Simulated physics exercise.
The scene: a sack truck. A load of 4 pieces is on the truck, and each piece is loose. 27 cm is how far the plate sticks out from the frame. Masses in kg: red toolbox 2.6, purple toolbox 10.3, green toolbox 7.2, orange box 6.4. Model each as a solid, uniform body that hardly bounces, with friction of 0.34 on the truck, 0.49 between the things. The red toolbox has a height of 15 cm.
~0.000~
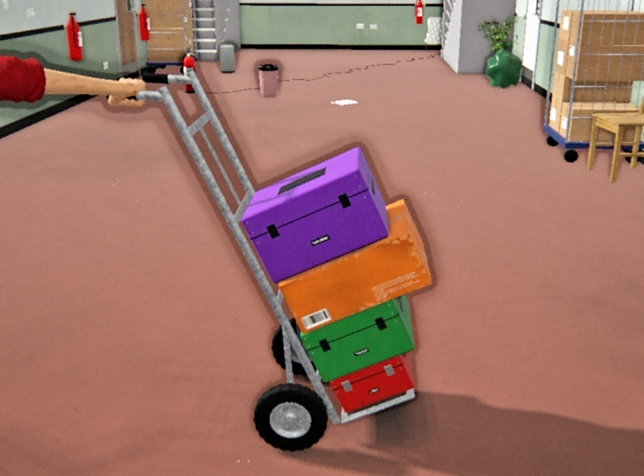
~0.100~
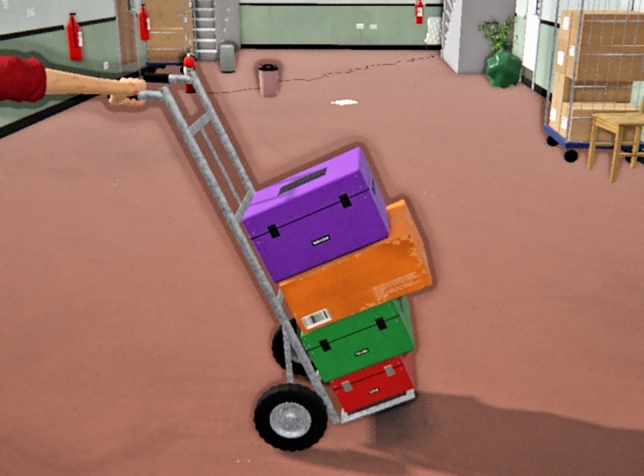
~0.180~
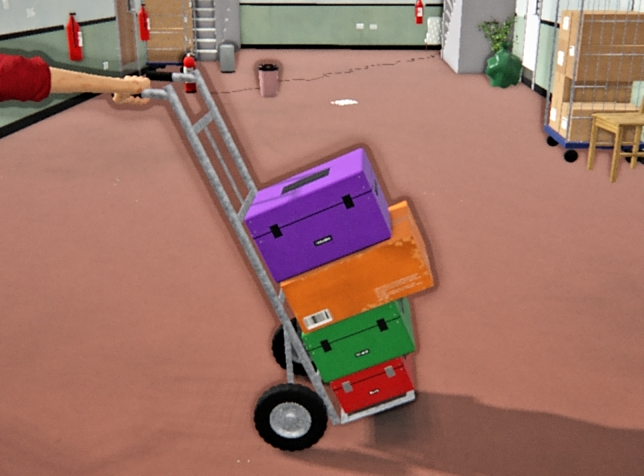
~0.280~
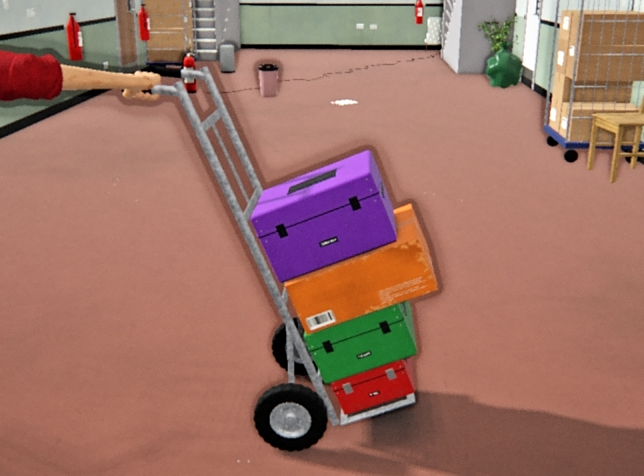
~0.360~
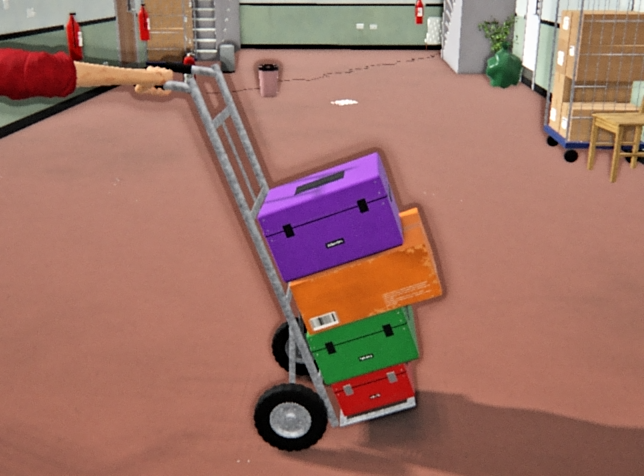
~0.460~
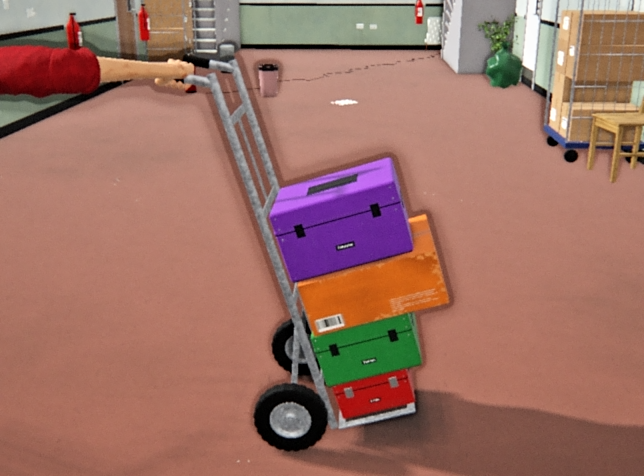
We see a hand in a red sleeve gripping a sack truck stacked with red, green, orange and purple loads, holding it tilted back to the left, then pushing the handle rightward so the truck gradually swings nearer upright.
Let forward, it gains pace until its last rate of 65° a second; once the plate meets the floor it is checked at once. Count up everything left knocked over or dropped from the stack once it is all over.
Over two tip or drop.
After 1.36 s, truck upright; purple toolbox 18° off its base near (456, 245); red toolbox 18° off its base near (381, 383); orange box 18° off its base.
After 1.76 s, truck upright; purple toolbox and orange box now dropped from the stack; red toolbox 58° off its base near (408, 376); green toolbox 58° off its base.
After 2.06 s, truck upright; green toolbox now dropped from the stack; red toolbox on its side near (439, 379).
In the end (3.0 s), dropped from the stack, purple toolbox, green toolbox and orange box; toppled on the truck, red toolbox. In the last view, red toolbox near (430, 381).
